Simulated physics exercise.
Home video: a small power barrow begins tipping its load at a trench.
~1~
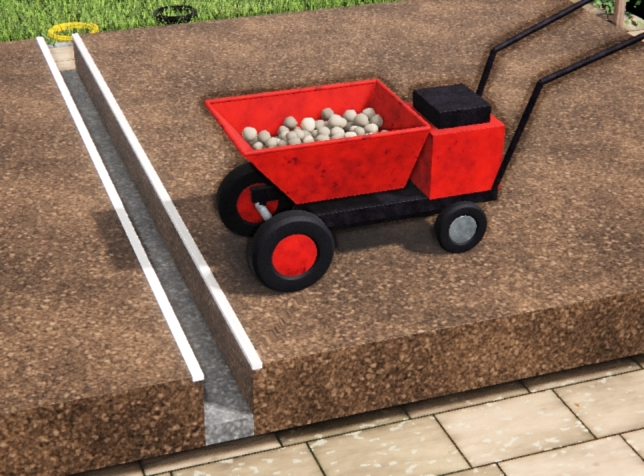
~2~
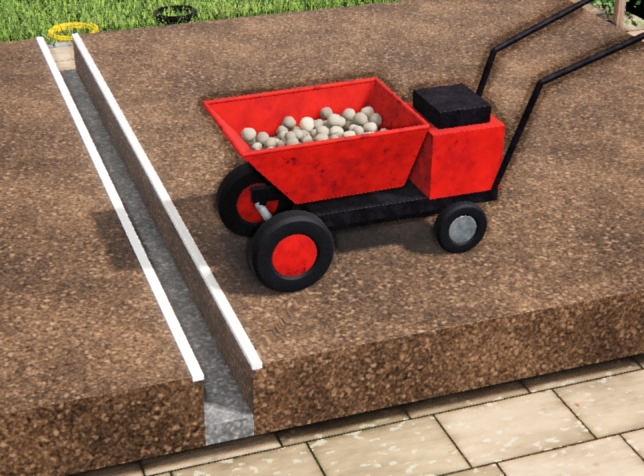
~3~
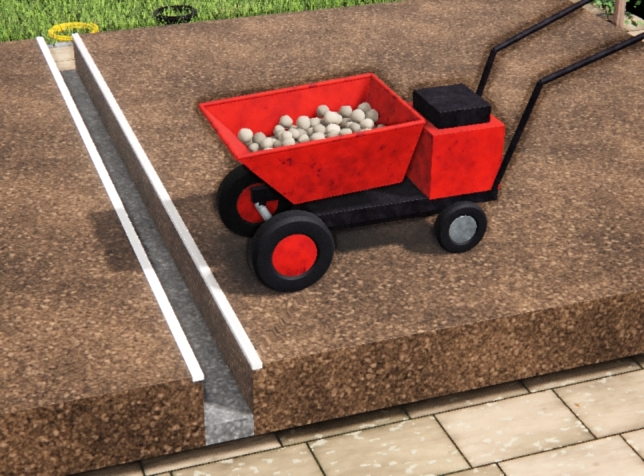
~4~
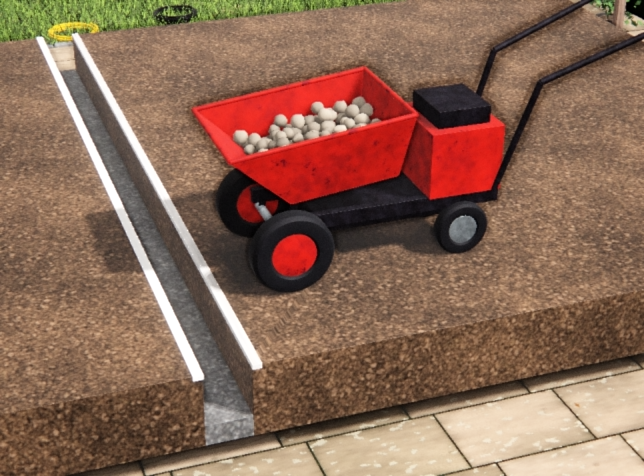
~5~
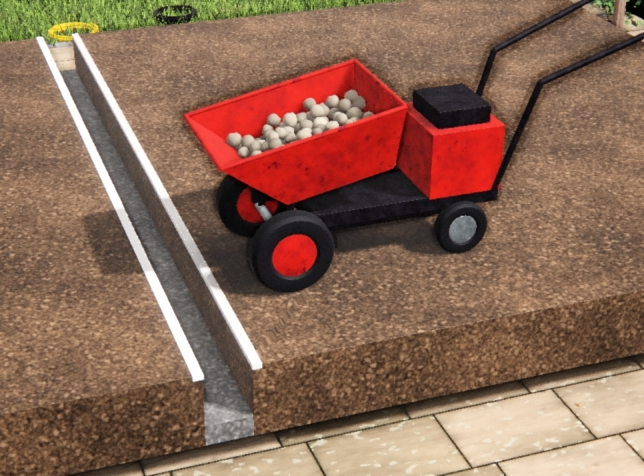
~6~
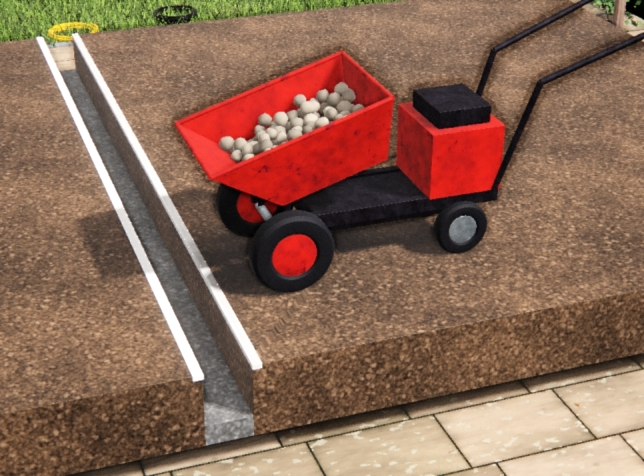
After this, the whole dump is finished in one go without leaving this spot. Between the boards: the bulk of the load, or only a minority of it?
Only a minority of it.
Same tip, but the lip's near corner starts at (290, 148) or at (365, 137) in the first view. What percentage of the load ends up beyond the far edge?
20 % then 0 %.
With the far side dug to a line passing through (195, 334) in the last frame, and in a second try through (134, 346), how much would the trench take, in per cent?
Roughly 0 per cent, then roughly 80 per cent.
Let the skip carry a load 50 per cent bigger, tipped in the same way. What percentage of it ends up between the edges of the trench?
Share between the edges: Approx. 0 %.
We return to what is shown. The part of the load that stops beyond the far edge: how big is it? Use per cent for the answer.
Roughly 90 per cent of the load.
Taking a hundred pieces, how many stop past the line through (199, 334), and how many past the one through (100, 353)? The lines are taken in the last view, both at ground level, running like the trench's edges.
Around 90 in a hundred for the first, 30 in a hundred for the second.
Shortly afterwards, skip tipped steeply; the whole lot in the skip.
Next, skip tipped right over; the bulk in the skip; near a quarter beyond it; only a few falling.
Some moments later, skip tipped right over; a little in the skip; the bulk beyond it.
In the end, skip tipped right over; a little in the skip; only a few in or heaped over the trench; the bulk beyond it.
